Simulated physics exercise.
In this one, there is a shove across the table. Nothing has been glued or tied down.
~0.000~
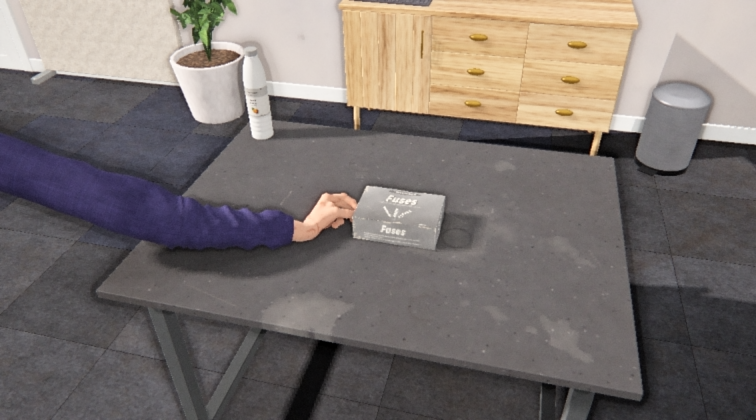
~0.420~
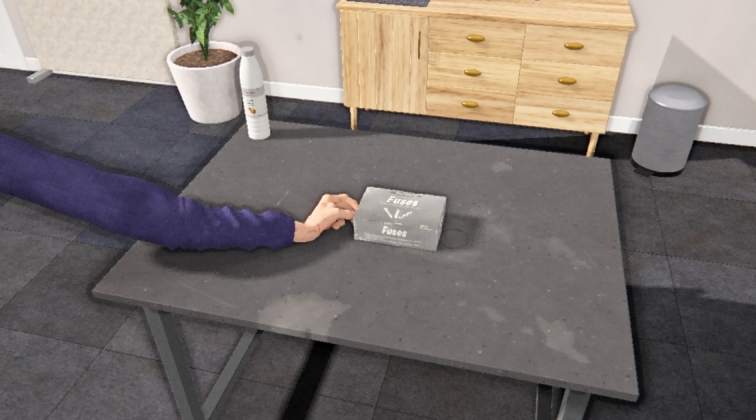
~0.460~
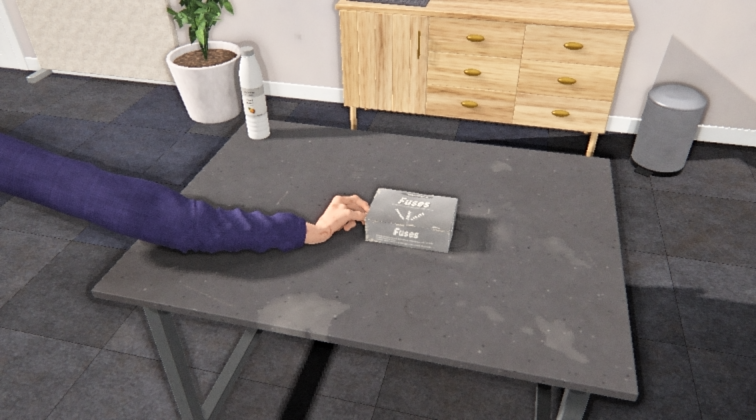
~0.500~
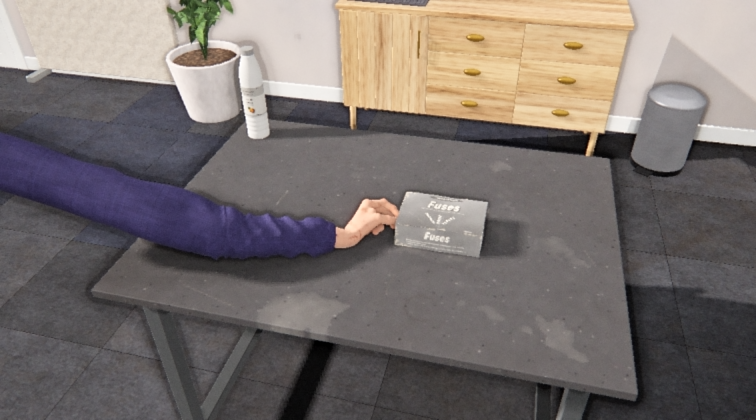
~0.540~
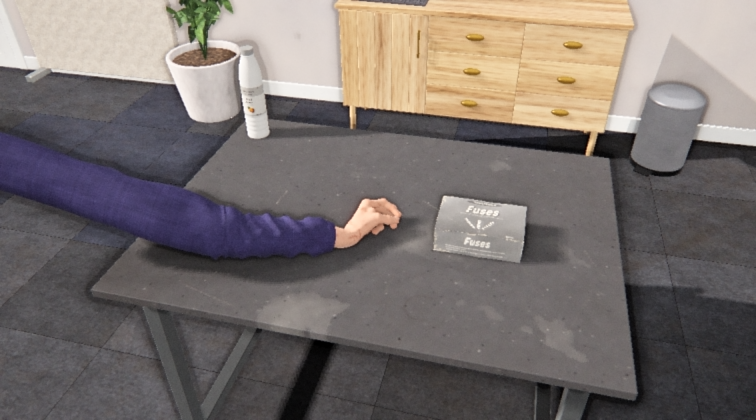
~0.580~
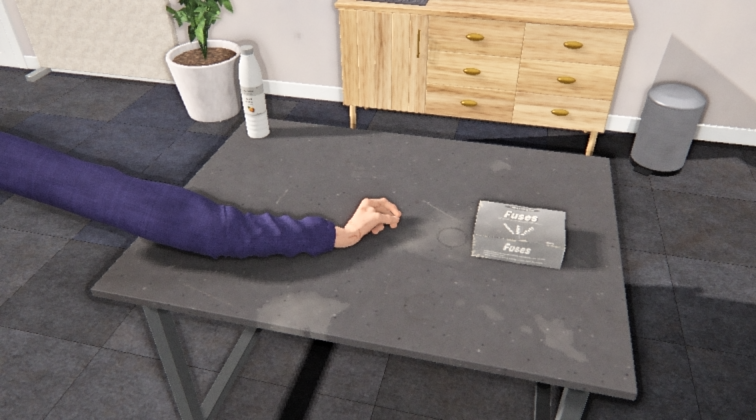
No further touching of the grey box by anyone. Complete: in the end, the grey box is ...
... off the table.
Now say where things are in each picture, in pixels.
Under the hand; grey box (400, 217), in the first picture.
Under the hand; grey box (401, 218), in the second picture.
Under the hand; grey box (412, 219), in the third picture.
Grey box (442, 223), in the fourth picture.
Grey box (480, 228) shifted a little, in the fifth picture.
Grey box (519, 234) shifted about its own width, in the sixth picture.
After 0.78 s, grey box now off the table.
After 0.98 s, things are still on the move.
After 1.18 s, as before.
In the end (1.3 s), off the table, grey box.
